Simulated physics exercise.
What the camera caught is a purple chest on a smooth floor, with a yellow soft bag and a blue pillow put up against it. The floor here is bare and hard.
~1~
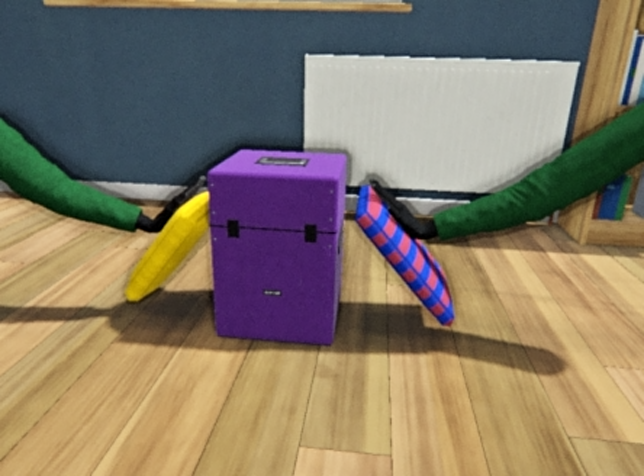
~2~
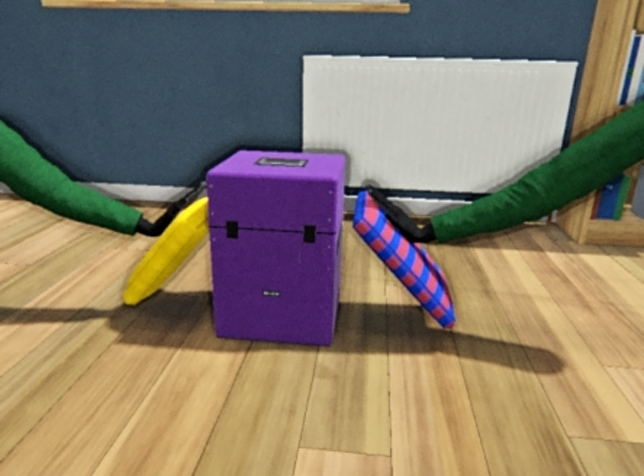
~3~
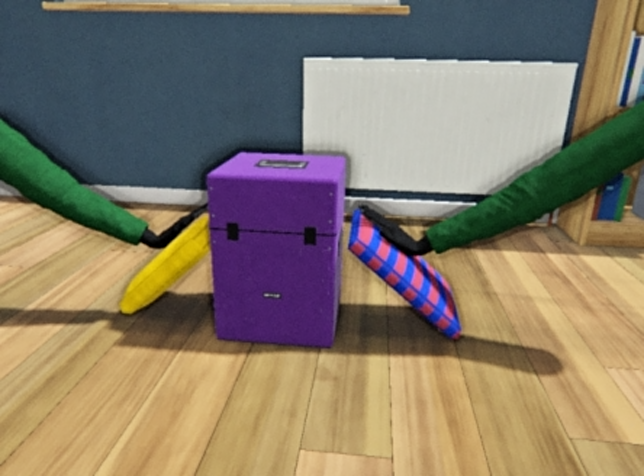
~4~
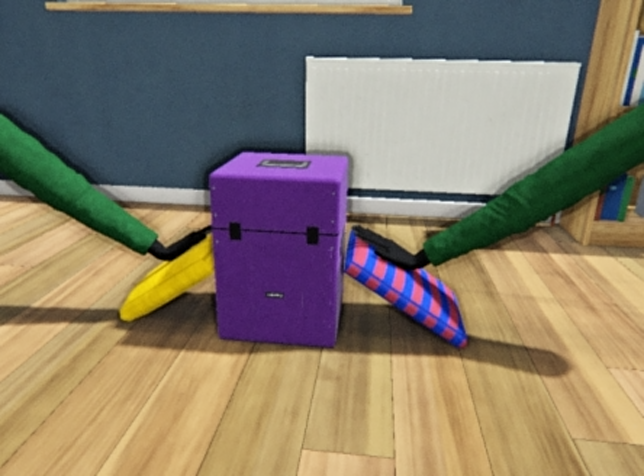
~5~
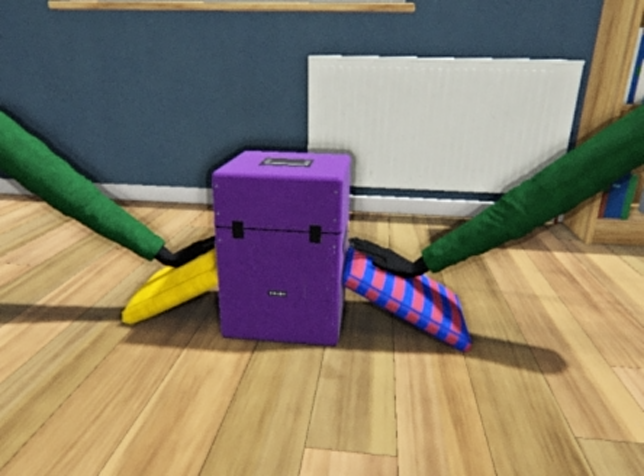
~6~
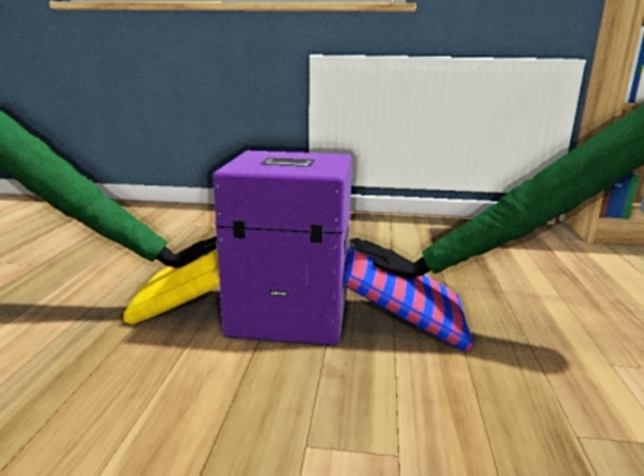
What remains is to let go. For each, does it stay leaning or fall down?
Yellow soft bag: Falls down. Blue pillow: Falls down.
Then, 0.22 s after the last picture, soft bag flat on the floor near (184, 290); pillow slipping down near (411, 303).
Then, 0.38 s after the last picture, soft bag flat on the floor near (185, 296); pillow flat on the floor near (411, 311).
Then, 0.70 s after the last picture, soft bag flat on the floor near (185, 295); pillow flat on the floor near (411, 313).
At rest, soft bag flat on the floor near (185, 295); pillow flat on the floor near (411, 313). The yellow soft bag slumps to the floor and the blue pillow slides down flat.
